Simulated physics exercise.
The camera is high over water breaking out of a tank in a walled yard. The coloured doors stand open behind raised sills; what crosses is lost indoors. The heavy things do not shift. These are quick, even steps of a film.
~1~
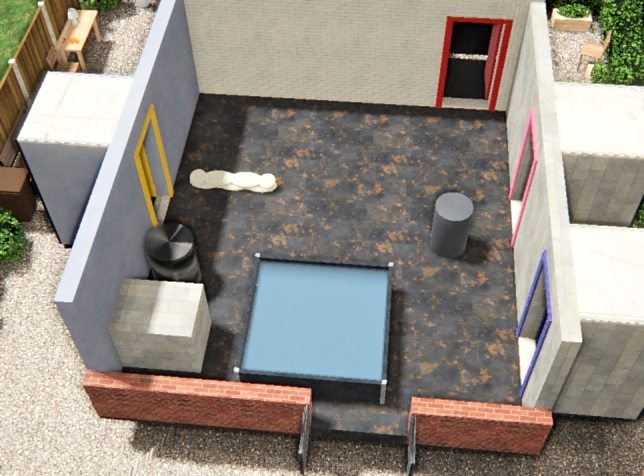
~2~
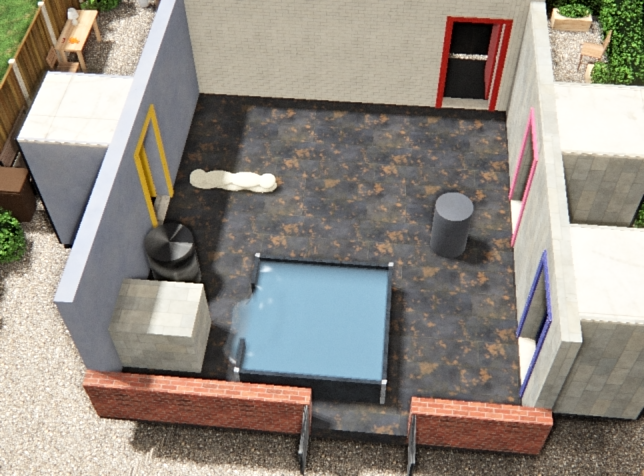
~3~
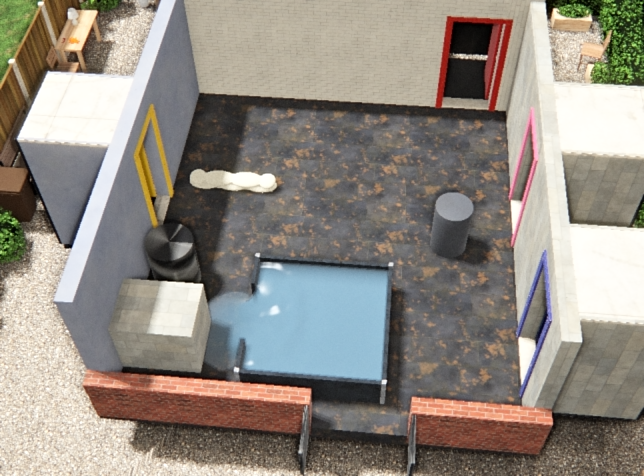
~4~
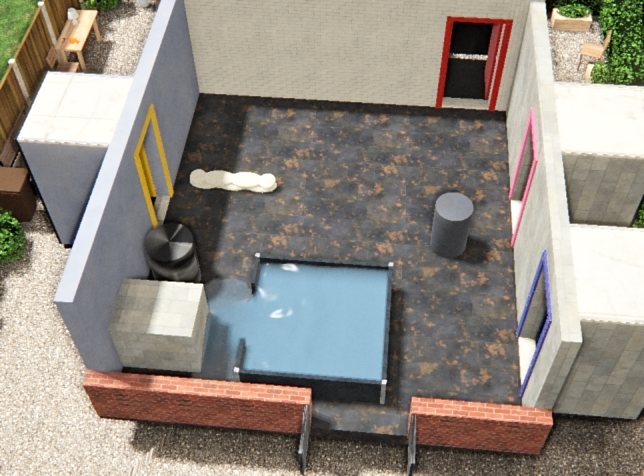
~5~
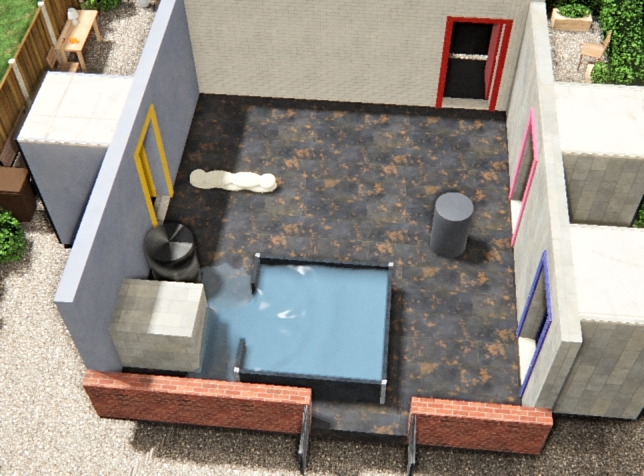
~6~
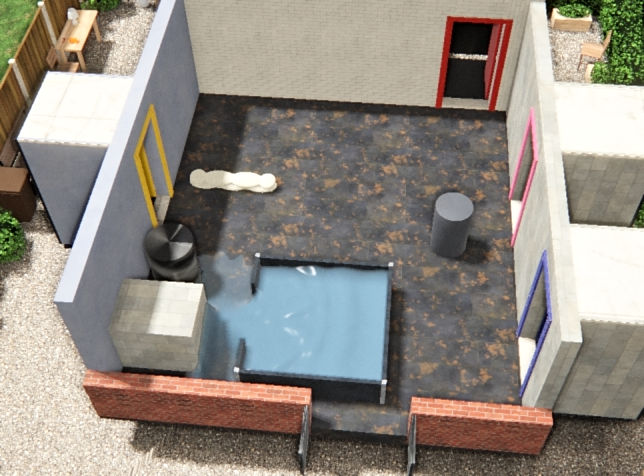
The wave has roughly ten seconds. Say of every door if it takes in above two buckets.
In the end: The yellow door lets in a lot; the pink door admits no more than that; the blue door admits no more than that; the red door admits no more than that.
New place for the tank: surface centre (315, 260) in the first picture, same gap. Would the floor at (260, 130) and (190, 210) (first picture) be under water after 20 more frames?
One after the other: Under water, wet.
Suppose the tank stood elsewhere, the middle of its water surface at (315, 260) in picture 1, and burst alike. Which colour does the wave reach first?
That is the yellow one.
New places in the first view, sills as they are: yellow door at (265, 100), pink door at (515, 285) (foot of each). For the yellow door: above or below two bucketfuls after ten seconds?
My reading: The yellow door is under.
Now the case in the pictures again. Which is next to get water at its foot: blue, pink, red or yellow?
I say the yellow door.
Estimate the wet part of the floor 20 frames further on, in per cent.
Close to 40 %.
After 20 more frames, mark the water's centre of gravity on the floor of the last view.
Around (270, 315).
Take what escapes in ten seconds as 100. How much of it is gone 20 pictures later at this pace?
About 15 per cent.
A moment on, water covers 10 % of the floor; the yellow door not reached, the pink door not reached, the blue door not reached, the red door not reached.
Next, water covers 20 % of the floor; the yellow door wet at the sill, nothing in, the pink door not reached, the blue door not reached, the red door not reached.
Then, water covers 40 % of the floor; the yellow door under two buckets in, the pink door not reached, the blue door not reached, the red door not reached.
Later, water covers 65 % of the floor; the yellow door over two buckets in, the pink door not reached, the blue door wet at the sill, nothing in, the red door not reached.
In the end, water covers 90 % of the floor; the yellow door far over two buckets in, the pink door under two buckets in, the blue door wet at the sill, nothing in, the red door under two buckets in.
